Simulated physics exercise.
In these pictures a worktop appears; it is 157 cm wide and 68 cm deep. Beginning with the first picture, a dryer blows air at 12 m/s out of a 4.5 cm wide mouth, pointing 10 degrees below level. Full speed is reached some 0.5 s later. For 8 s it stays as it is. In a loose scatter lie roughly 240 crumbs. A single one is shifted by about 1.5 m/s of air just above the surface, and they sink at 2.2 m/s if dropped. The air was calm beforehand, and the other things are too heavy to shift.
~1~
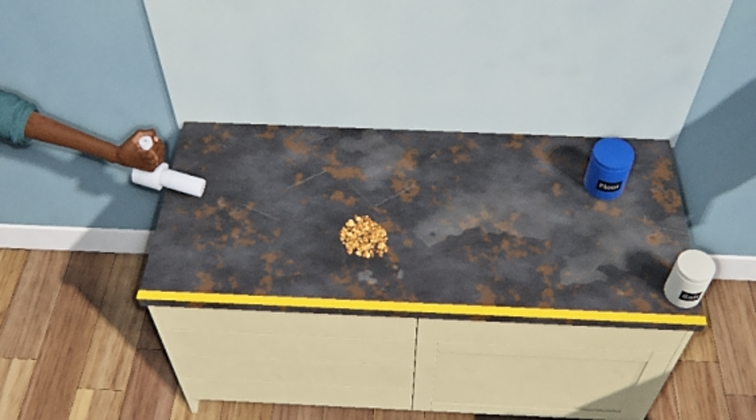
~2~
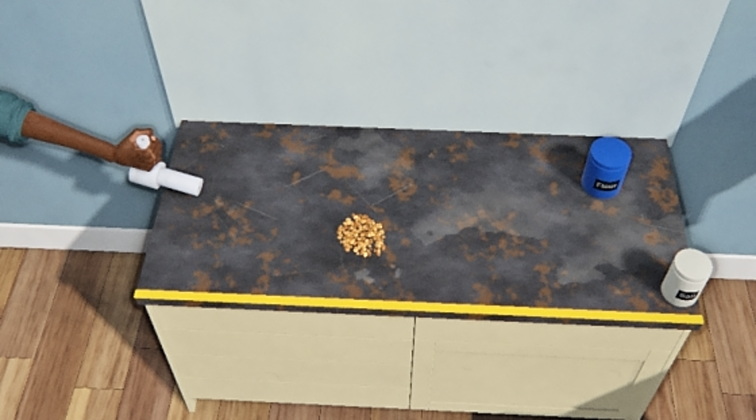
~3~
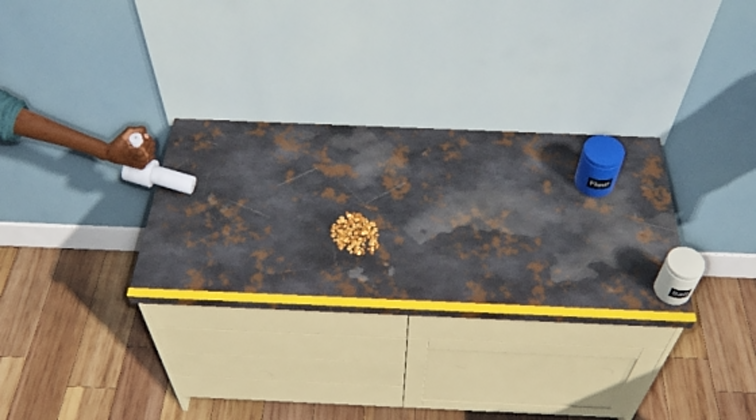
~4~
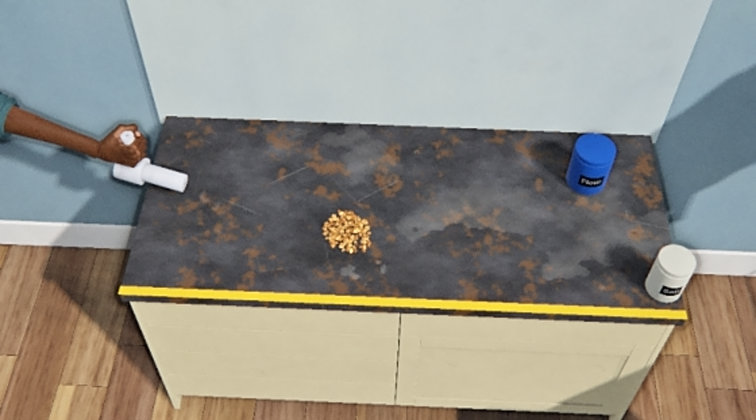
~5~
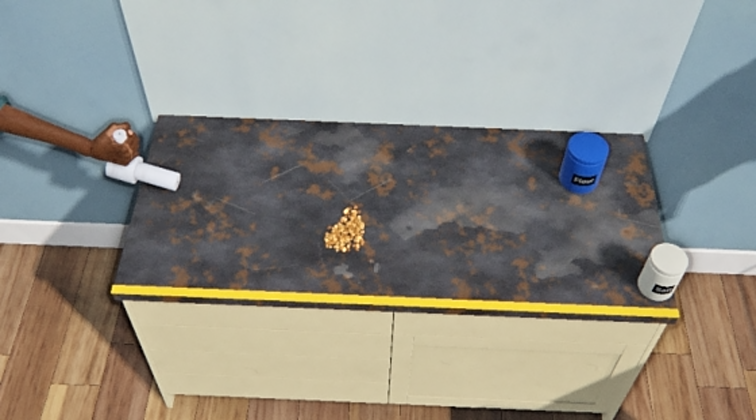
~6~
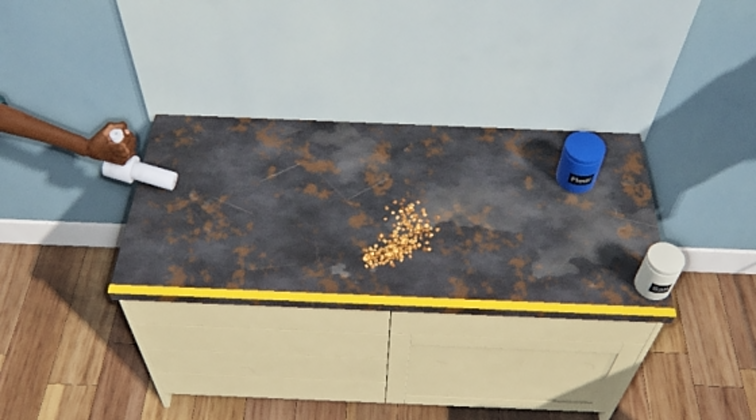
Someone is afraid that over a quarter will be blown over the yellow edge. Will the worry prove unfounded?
No, it comes true.
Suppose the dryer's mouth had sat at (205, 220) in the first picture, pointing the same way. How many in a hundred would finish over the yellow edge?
My estimate is close to 0 percent.
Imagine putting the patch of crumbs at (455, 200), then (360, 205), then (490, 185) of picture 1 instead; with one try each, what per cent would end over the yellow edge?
Roughly 0 %, then 0 %, then 0 %.
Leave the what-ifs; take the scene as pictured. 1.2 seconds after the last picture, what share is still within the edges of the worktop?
Close to 10 in a hundred remain at that time.
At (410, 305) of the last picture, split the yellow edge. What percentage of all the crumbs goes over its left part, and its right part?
About 0 per cent left, about 50 per cent right.
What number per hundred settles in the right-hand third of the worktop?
Share at the end: Close to 10 %.
Then, 1.2 s after the last picture the count stands so, 50 % are over the yellow edge.
Then, 2.1 s after the last picture the count stands so, 50 % are over the yellow edge.
Then, 4.0 s after the last picture the count stands so, 51 % are over the yellow edge.
Then, 7.6 s after the last picture, at the end, 51 % are over the yellow edge.
